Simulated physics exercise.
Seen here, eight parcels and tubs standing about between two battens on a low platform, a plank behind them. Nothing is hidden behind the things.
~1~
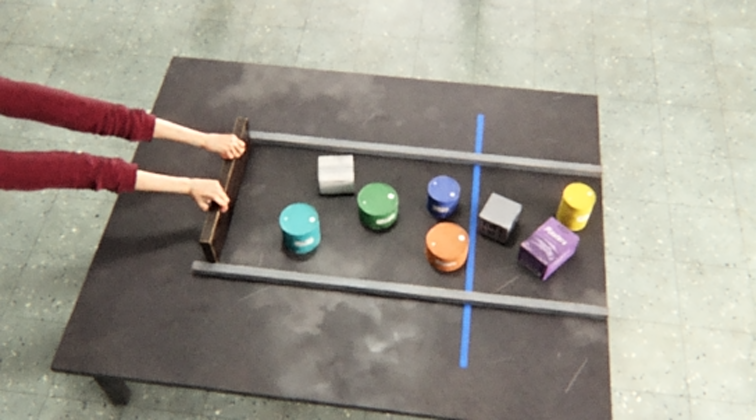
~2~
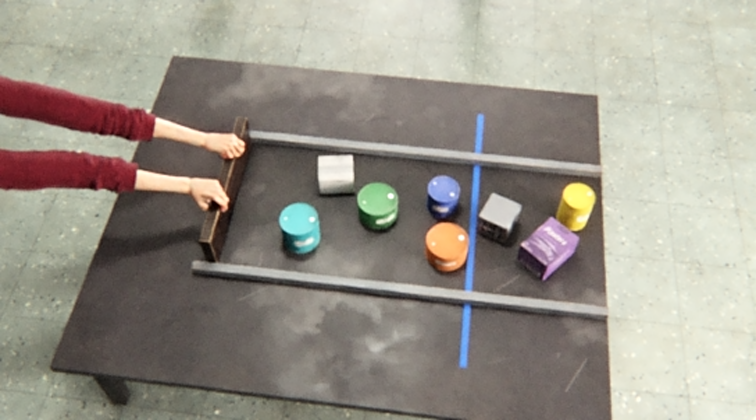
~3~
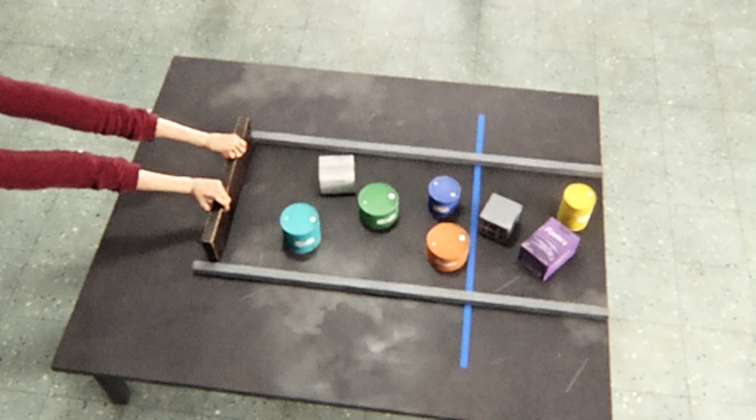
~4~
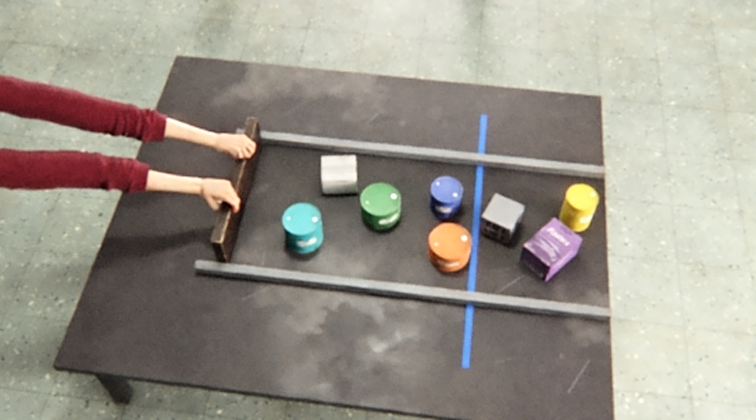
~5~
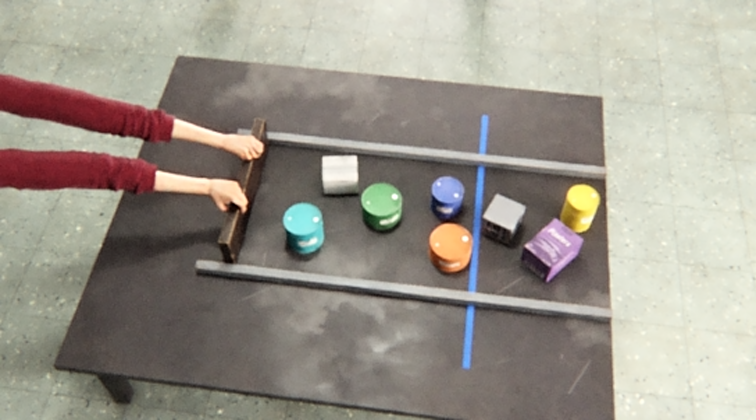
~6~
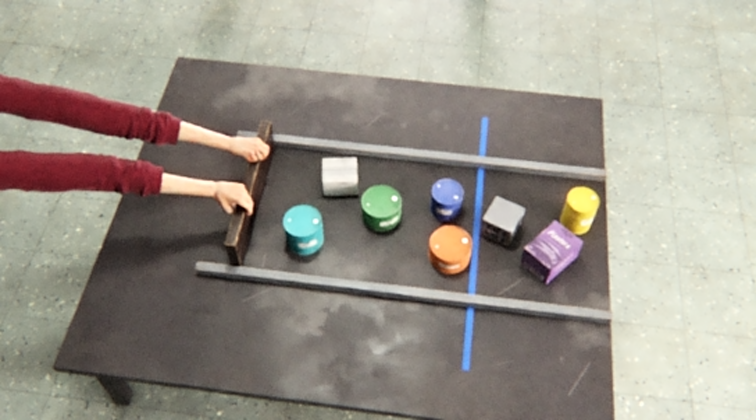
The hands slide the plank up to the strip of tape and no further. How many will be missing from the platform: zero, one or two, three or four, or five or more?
The number that fall off is zero.
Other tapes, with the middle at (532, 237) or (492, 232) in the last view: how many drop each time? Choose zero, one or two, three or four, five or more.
The falls would be one or two; none.
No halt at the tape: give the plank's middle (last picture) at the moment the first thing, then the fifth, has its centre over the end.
Its middle is around (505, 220) and later (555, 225).
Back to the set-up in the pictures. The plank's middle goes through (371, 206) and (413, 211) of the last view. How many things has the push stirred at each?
By then 3, and 5.
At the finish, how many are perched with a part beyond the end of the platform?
The number is 0.
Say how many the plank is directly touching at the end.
In contact: 3.
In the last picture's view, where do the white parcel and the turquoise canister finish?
The white parcel at (497, 195), the turquoise canister at (494, 256).
Soon after, none off yet; yellow canister at rest near (579, 211); purple box at rest near (551, 253); grey crate at rest near (502, 221).
In the end, the number that fall off is zero.
